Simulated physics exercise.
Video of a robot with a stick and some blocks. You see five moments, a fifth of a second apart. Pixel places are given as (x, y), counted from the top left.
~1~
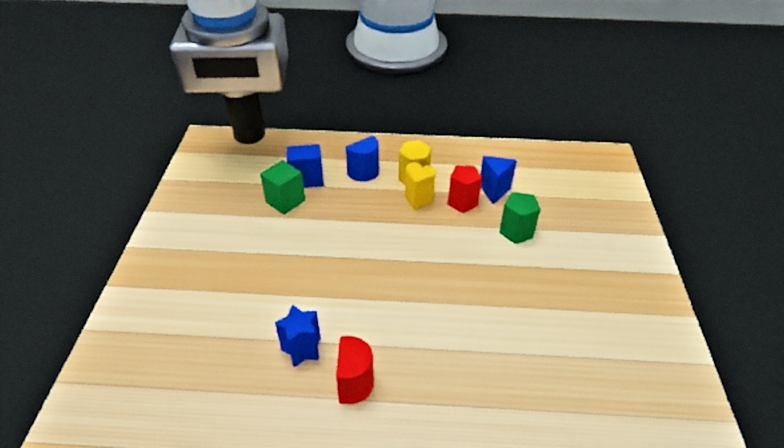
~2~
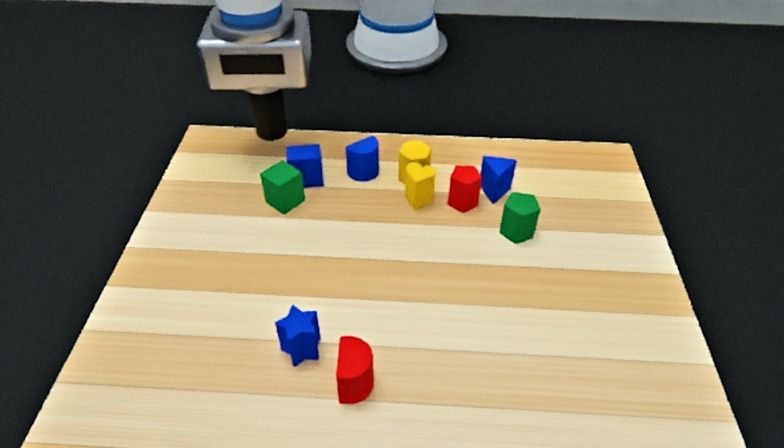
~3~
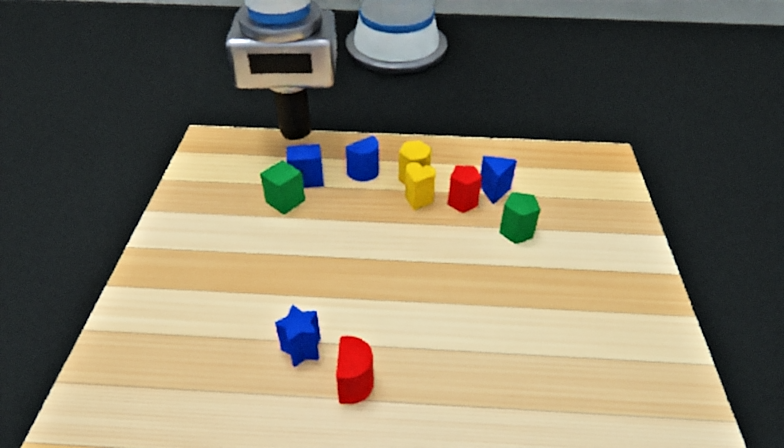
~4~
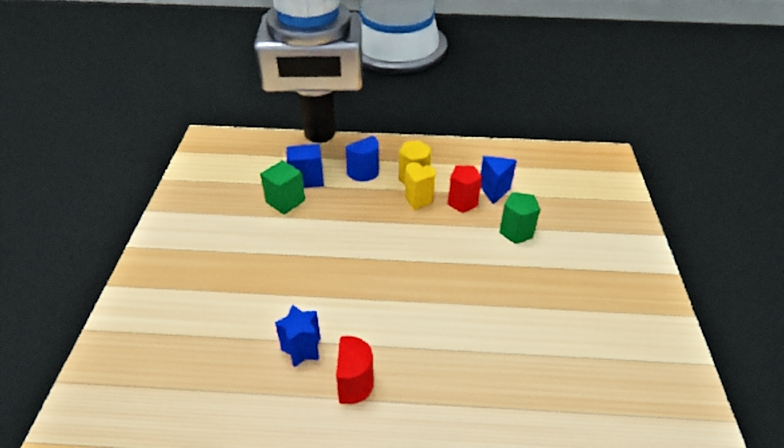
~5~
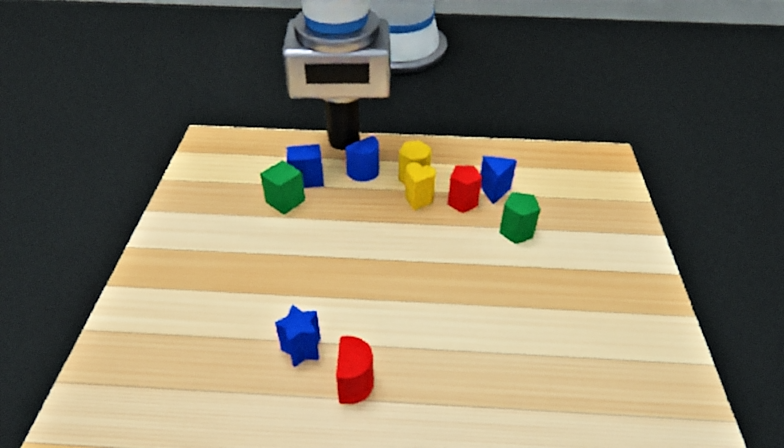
At first, a robot arm with a dark stick hovers at the upper left edge of a striped wooden board scattered with blue, green, yellow and red blocks. The arm then slides steadily right along the far edge, passing behind the blue rectangular block to the blue D-shaped one, while every block stays still.
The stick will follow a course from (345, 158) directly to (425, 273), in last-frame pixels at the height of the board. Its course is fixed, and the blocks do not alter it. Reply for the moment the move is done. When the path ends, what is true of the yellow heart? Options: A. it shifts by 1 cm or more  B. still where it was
I choose A.
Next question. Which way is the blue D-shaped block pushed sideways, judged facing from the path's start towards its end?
It moves left.
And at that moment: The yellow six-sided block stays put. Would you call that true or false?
True.
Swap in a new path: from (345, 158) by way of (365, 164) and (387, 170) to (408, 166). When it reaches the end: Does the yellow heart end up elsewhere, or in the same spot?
It's unmoved.
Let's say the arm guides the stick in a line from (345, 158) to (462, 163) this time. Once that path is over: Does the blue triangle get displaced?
No, I don't think so.
On the path given first. One third of the way, stick at (369, 175); blue D-shaped block at (396, 169), turned 50° anticlockwise; yellow heart at (423, 172).
Two thirds of the way, stick at (396, 212); blue D-shaped block at (415, 183), turned 85° anticlockwise; yellow heart at (435, 173).
At the end, stick at (427, 256); blue rectangular block still; blue D-shaped block at (415, 183), turned 85° anticlockwise; yellow six-sided block still; yellow heart at (435, 173).
